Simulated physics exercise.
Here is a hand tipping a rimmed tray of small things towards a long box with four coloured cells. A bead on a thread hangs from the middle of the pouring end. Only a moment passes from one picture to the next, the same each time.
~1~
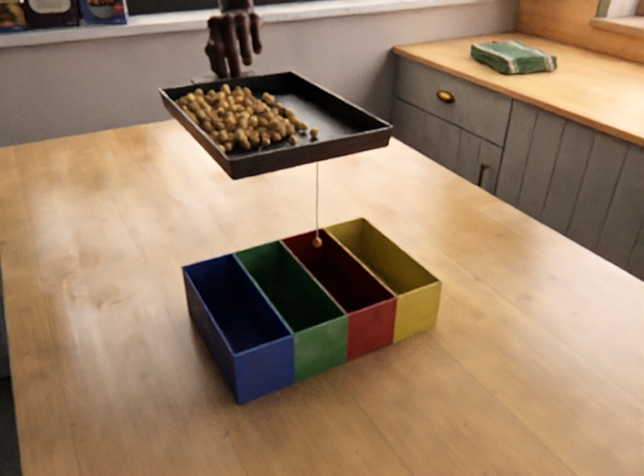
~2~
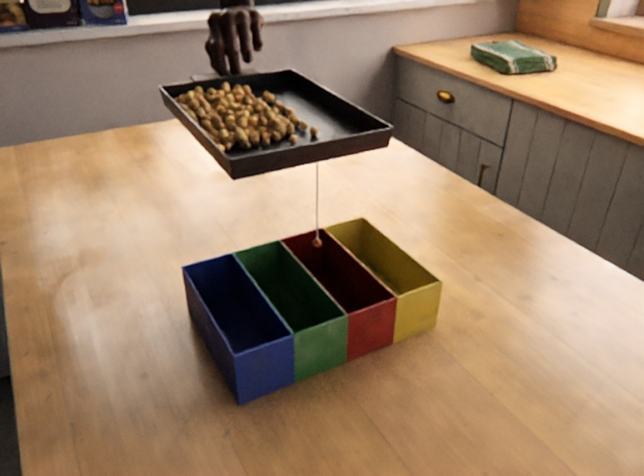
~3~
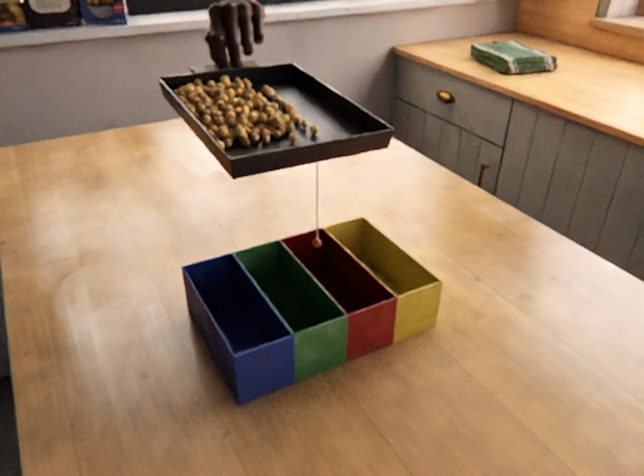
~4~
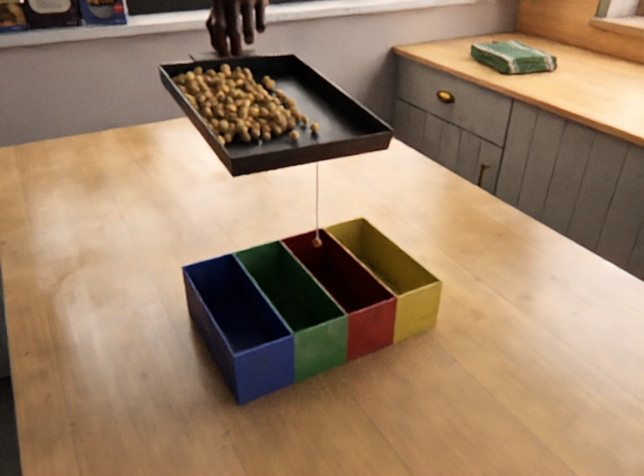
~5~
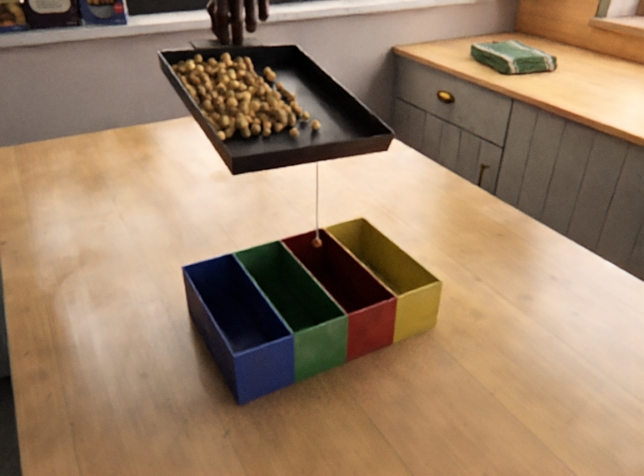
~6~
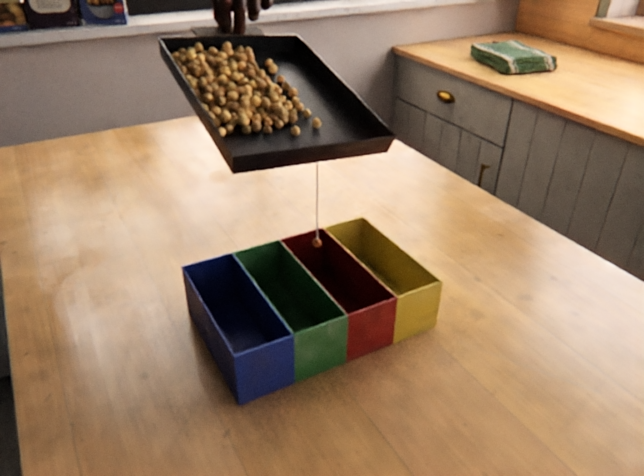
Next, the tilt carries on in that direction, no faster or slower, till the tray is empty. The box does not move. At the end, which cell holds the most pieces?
The yellow cell gets the most.
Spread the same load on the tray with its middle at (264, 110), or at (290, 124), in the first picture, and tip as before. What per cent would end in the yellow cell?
The first gives 60 %, the second 50 %.
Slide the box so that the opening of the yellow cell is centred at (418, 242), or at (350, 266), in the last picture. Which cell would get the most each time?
First the red cell, then that yellow cell.
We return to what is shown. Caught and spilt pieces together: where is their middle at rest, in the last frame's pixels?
Roughly at (382, 303).
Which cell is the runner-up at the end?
It is the red one.
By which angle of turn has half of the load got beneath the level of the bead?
Near 110 degrees.
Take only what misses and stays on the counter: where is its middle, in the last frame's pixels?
At about (447, 285).
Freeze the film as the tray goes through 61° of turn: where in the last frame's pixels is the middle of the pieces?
At about (327, 123).
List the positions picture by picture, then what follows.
In the first picture, corners of the pouring end at (231, 158) and (389, 127), level; middle of the load at (237, 116), dried chickpeas; bead on its thread at (317, 243); blue cell at (265, 365); green cell at (321, 344); red cell at (371, 325); yellow cell at (418, 308).
In the second picture, corners of the pouring end at (232, 158) and (390, 127), level; middle of the load at (237, 115).
In the third picture, corners of the pouring end at (232, 157) and (390, 128), tipped barely, lowest at the right corner; middle of the load at (237, 110).
In the fourth picture, corners of the pouring end at (233, 156) and (391, 130), tipped a little, lowest at the right corner; middle of the load at (237, 102).
In the fifth picture, corners of the pouring end at (234, 155) and (392, 133), tipped a little, lowest at the right corner; middle of the load at (238, 94).
In the sixth picture, corners of the pouring end at (236, 154) and (393, 135), tipped clearly, lowest at the right corner; middle of the load at (238, 86); blue cell at (265, 365); green cell at (321, 344); red cell at (371, 325); yellow cell at (418, 308).
Soon after the last picture, tray tipped steeply; nearly all on the tray; a stray few in the yellow cell; a stray few in the red cell; a small part falling or outside the box.
A little later, tray tipped past a quarter turn; most on the tray; a stray few in the yellow cell; a stray few in the red cell; a stray few in the green cell; a small part falling or outside the box.
Later still, tray tipped past a quarter turn; about half in the yellow cell; about a quarter in the red cell; a small part in the green cell; a small part falling or outside the box.
At rest, tray tipped past a quarter turn; about half in the yellow cell; about a quarter in the red cell; a small part in the green cell; none in the blue cell; a small part outside the box.
